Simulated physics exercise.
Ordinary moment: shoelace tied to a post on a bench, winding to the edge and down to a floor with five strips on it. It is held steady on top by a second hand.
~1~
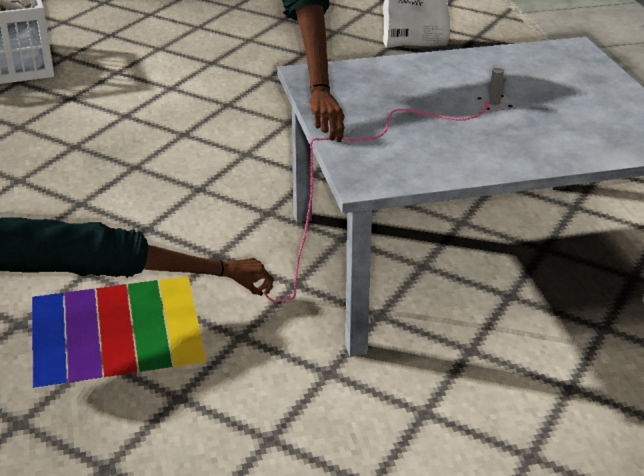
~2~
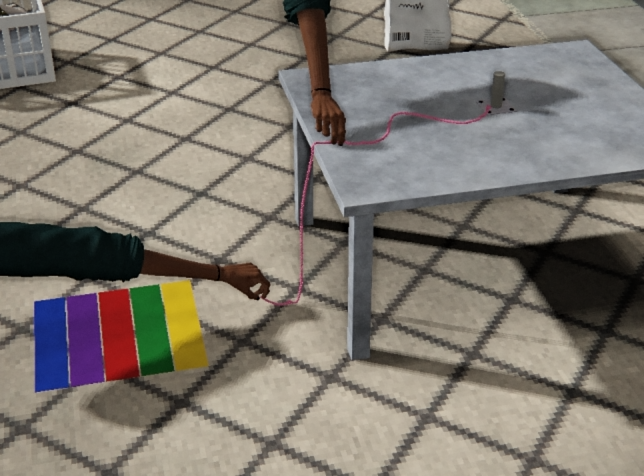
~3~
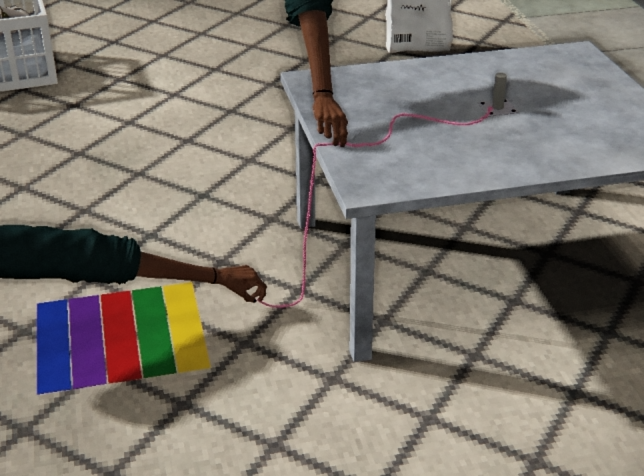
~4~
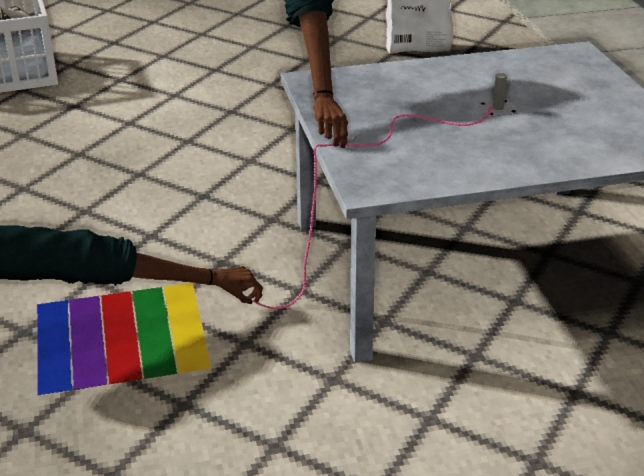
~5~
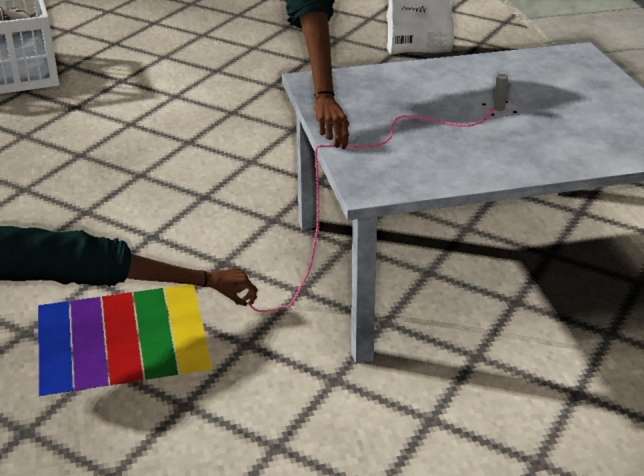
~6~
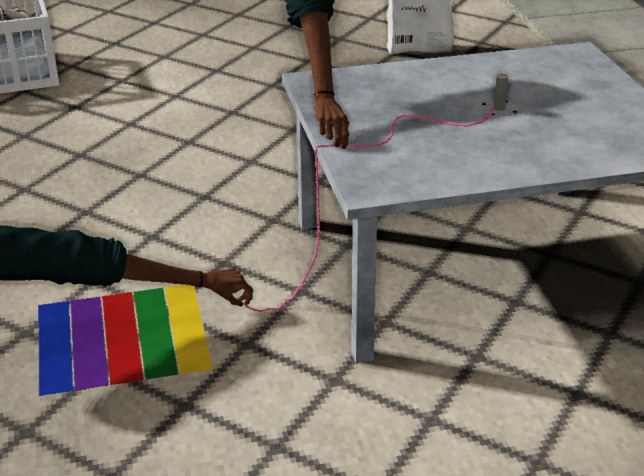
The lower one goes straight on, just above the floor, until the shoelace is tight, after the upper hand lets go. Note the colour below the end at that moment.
Colour below: Purple.
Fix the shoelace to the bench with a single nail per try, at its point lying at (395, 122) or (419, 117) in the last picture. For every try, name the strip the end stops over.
Try 1: Red; try 2: Red.
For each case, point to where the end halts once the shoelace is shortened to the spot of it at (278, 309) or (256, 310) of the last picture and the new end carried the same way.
First (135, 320), then (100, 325).
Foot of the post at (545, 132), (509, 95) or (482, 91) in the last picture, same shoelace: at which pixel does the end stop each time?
Going through them in sequence: (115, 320), (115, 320) and finally (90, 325).
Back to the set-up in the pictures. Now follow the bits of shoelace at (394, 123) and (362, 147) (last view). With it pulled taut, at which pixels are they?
Point one: (368, 132); point two: (305, 153).
Soon after, end near (147, 317); over green.
After that, end near (106, 323); over red.
At the stop, end near (83, 326); over purple. The purple one.
